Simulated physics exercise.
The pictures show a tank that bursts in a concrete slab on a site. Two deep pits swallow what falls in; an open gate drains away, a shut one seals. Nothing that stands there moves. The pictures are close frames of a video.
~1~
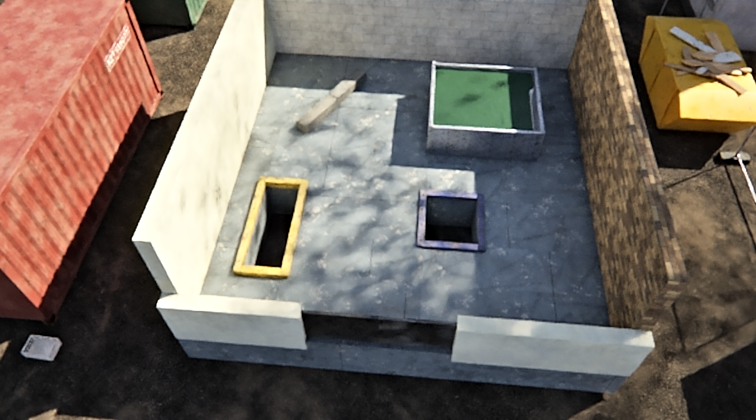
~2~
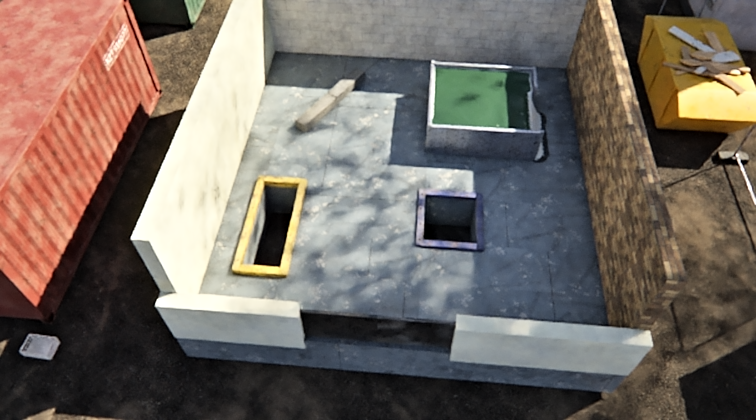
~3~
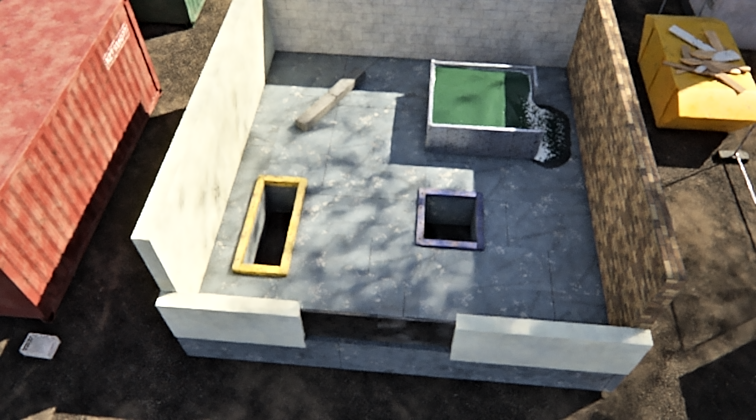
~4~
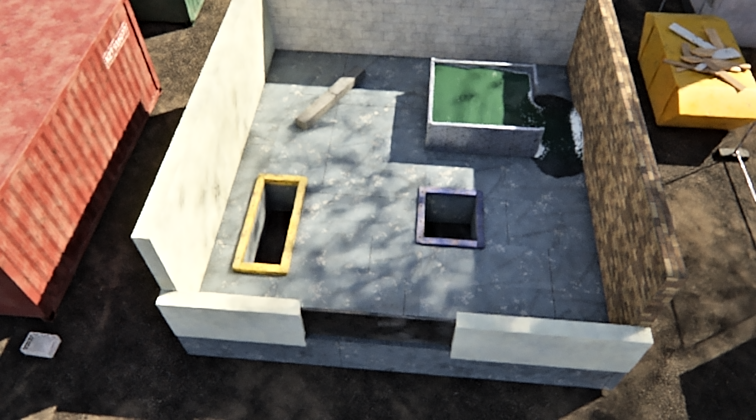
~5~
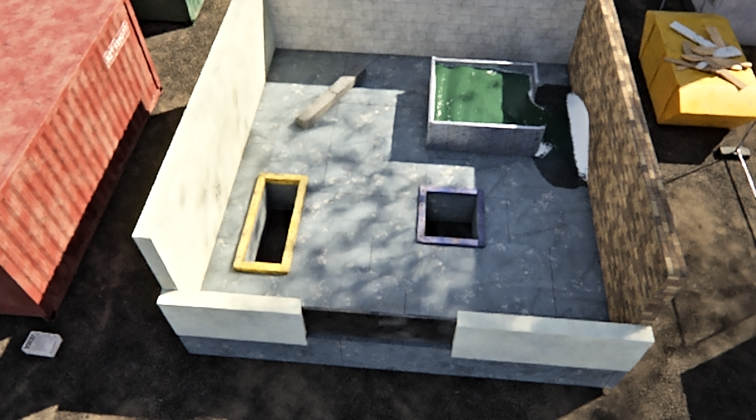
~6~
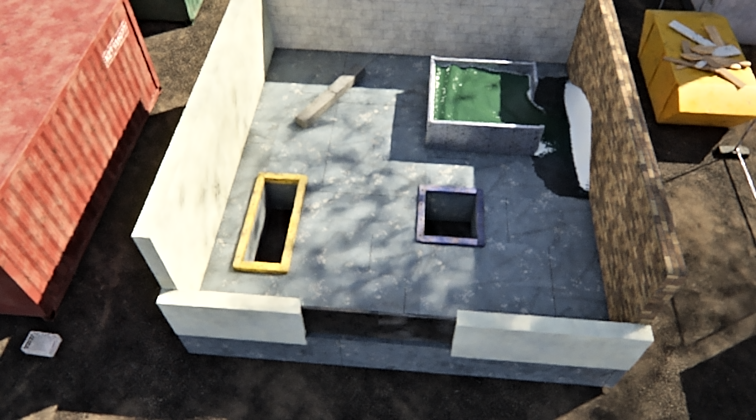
Green water in a raised tank broke out through its right side, poured onto the grey slab and spread in a dark pool toward the brown wall, while the two framed pits stayed dry.
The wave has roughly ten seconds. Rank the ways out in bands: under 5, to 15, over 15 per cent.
In the end: The gate takes under 5 %; the blue pit takes under 5 %; the yellow pit takes under 5 %.
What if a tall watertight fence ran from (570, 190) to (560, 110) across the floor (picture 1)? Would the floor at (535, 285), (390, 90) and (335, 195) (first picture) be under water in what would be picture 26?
In that order: Flooded, under water, dry.
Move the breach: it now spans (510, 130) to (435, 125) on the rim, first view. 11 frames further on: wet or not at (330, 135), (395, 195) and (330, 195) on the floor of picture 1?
In that order: Not flooded, covered, under water.
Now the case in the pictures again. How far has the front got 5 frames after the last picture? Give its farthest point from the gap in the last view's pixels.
Around (597, 274).
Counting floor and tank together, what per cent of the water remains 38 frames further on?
Roughly 100 per cent.
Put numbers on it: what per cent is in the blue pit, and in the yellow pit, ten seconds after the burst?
About 0 and 0 per cent.
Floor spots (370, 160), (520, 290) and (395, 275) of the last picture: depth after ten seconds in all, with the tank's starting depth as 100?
In turn 8, 10 and 8 in a hundred.
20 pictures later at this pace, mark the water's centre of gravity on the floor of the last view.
I would point to (501, 152).
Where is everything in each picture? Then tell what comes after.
The first picture shows still water in the tank at (485, 99).
In the second picture, water pours out at (532, 127) and has run to (539, 159).
In the third picture, the front is at (561, 116), out from the gap at (532, 127).
In the fourth picture, water pours out at (532, 126) and has run to (582, 166).
In the fifth picture, water pours out at (533, 125) and has run to (570, 89).
In the sixth picture, the front is at (588, 196), out from the gap at (532, 123).
A moment on, water covers 15 % of the floor; the gate 0 %, the blue pit 0 %, the yellow pit 0 %.
Next, water covers 30 % of the floor; the gate 0 %, the blue pit 0 %, the yellow pit 0 %.
Then, water covers 45 % of the floor; the gate 0 %, the blue pit 0 %, the yellow pit 0 %.
Later, water covers 75 % of the floor; the gate 0 %, the blue pit 0 %, the yellow pit 0 %.
In the end, water covers 95 % of the floor; the gate 0 %, the blue pit 1 %, the yellow pit 0 %.
